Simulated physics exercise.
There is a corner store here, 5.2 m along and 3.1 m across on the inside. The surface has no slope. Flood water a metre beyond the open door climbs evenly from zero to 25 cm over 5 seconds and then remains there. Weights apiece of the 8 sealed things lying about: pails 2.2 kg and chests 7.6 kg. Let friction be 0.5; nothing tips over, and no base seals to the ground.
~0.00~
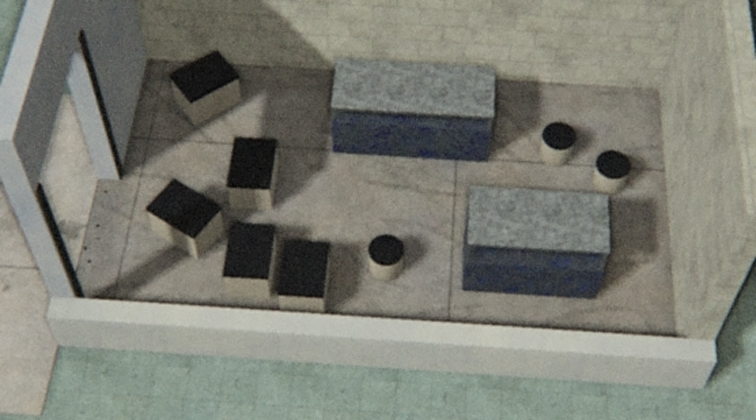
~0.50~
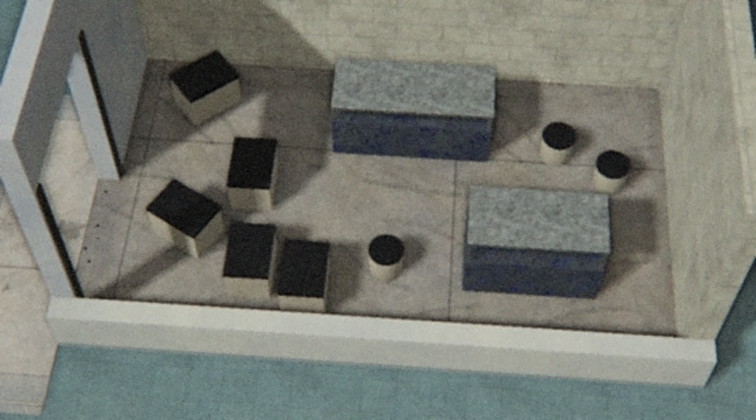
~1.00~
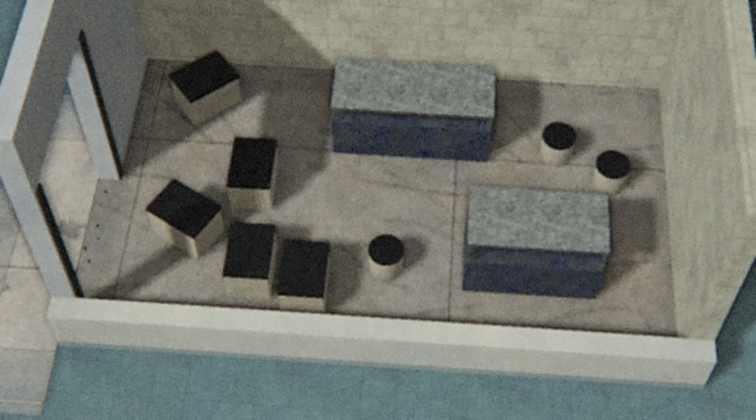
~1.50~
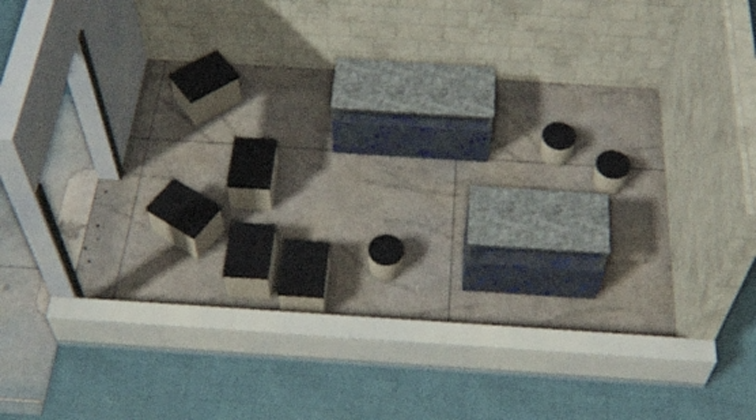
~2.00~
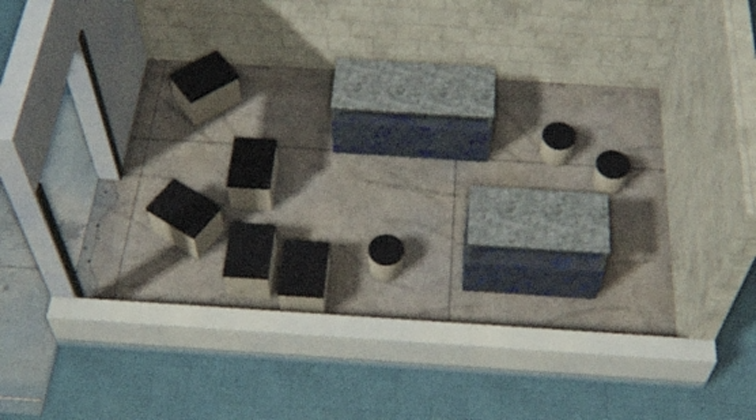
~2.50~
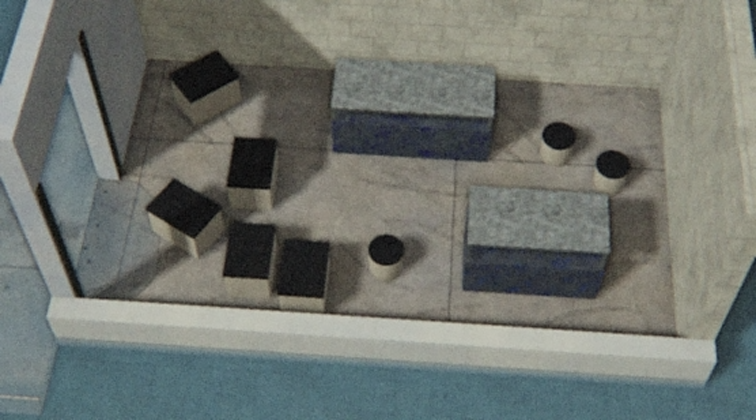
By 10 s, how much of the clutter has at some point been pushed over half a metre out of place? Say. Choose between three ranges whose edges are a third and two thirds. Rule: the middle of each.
The range is the highest, two thirds or more.
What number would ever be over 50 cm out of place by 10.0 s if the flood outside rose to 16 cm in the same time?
Count under that change: 6.
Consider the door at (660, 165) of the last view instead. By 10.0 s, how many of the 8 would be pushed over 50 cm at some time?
The count would be 8.
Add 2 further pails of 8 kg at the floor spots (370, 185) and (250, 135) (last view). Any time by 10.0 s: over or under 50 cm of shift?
Order as asked - beyond the cutoff and inside the cutoff.
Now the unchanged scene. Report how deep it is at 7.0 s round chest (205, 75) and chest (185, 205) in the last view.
First roughly 3 cm, second roughly 9 cm.
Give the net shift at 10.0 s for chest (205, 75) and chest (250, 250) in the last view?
The first is 60 cm from its start, the second 400 cm.
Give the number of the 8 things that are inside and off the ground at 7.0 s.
Answer: 5.
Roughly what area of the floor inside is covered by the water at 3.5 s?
About 2.0 m2.
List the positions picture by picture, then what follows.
The first picture shows a pail at (559, 135) rests on the ground; a chest at (183, 207), on the bottom; water covers 0.0 m2; 0 of 8 have shifted.
The second picture shows a pail at (559, 135) rests on the ground; a chest at (183, 207), on the bottom; water covers 0.0 m2; 0 of 8 have shifted.
The third picture shows a pail at (559, 135), on the bottom; a chest at (183, 207), on the bottom; 0.0 m2 under water; 0 of 8 have shifted.
The fourth picture shows a pail at (559, 135) rests on the ground; a chest at (183, 207) rests on the ground; water covers 0.0 m2; 0 of 8 have shifted.
The fifth picture shows a pail at (559, 135) rests on the ground; a chest at (183, 207) rests on the ground; 0.0 m2 under water; 0 of 8 have shifted.
The sixth picture shows a pail at (559, 135) rests on the ground; a chest at (183, 207) rests on the ground; 0.6 m2 under water; 0 of 8 have shifted.
After 3.5 s 0 of 8 are over 50 cm from their spots; 0 afloat.
After 4.5 s 1 of 8 are over 50 cm from their spots; 1 afloat.
After 7.0 s 5 of 8 are over 50 cm from their spots; 5 afloat.
After 10.0 s 8 of 8 are over 50 cm from their spots, and 8 have been at some point; 8 afloat.
